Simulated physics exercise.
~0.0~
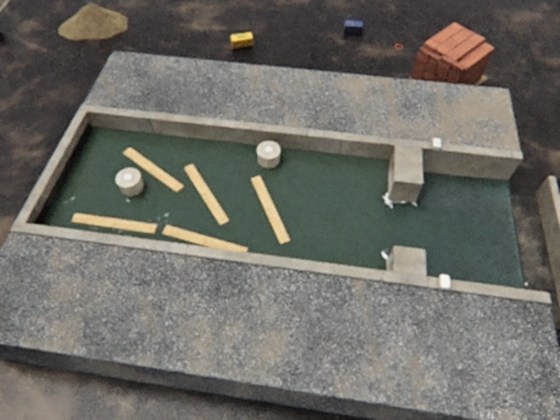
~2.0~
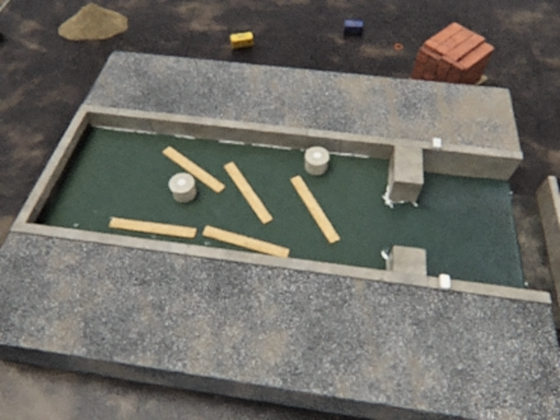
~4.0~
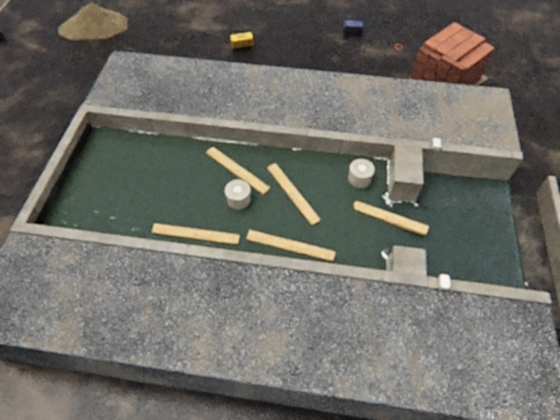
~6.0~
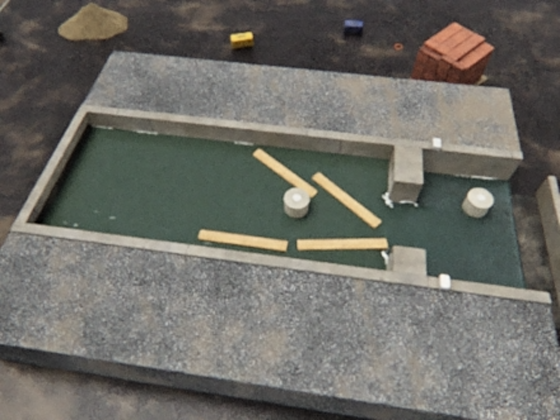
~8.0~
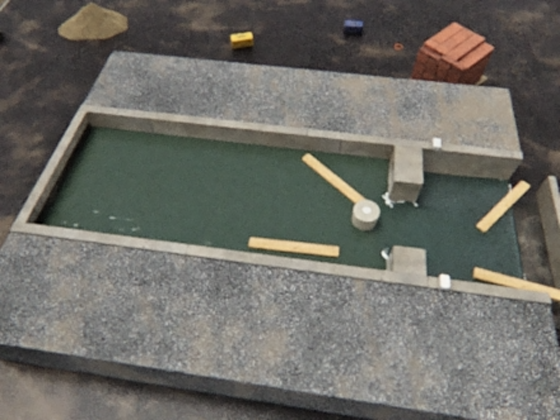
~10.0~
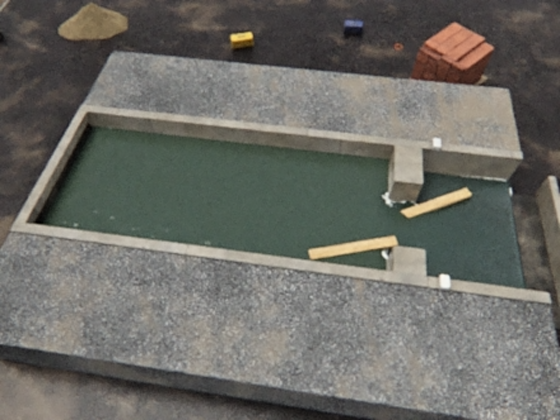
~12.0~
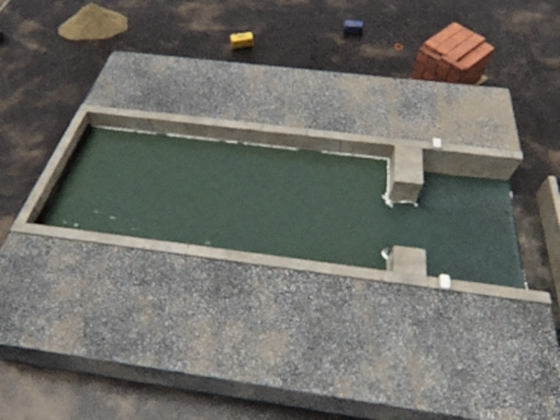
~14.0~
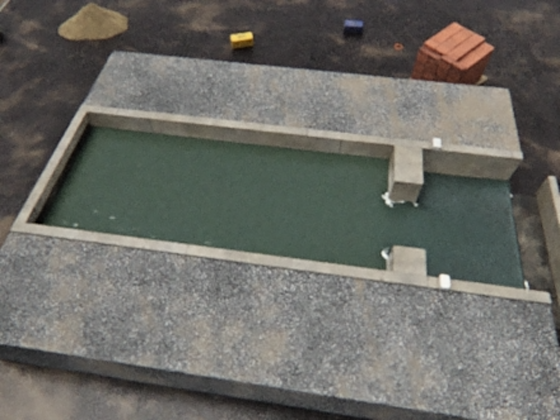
At the start, five wooden planks and two pale round tubs float in the left and middle parts of a concrete channel filled with dark green water. All of them drift steadily to the right, toward a gap between two concrete blocks. One tub slips through the gap first, while the planks turn and bunch up behind it. Several planks then follow, swinging at new angles beyond the blocks, and the second tub nears the opening beside a slanting plank. Soon only two planks remain in view near the gap, and finally the channel holds nothing but water.
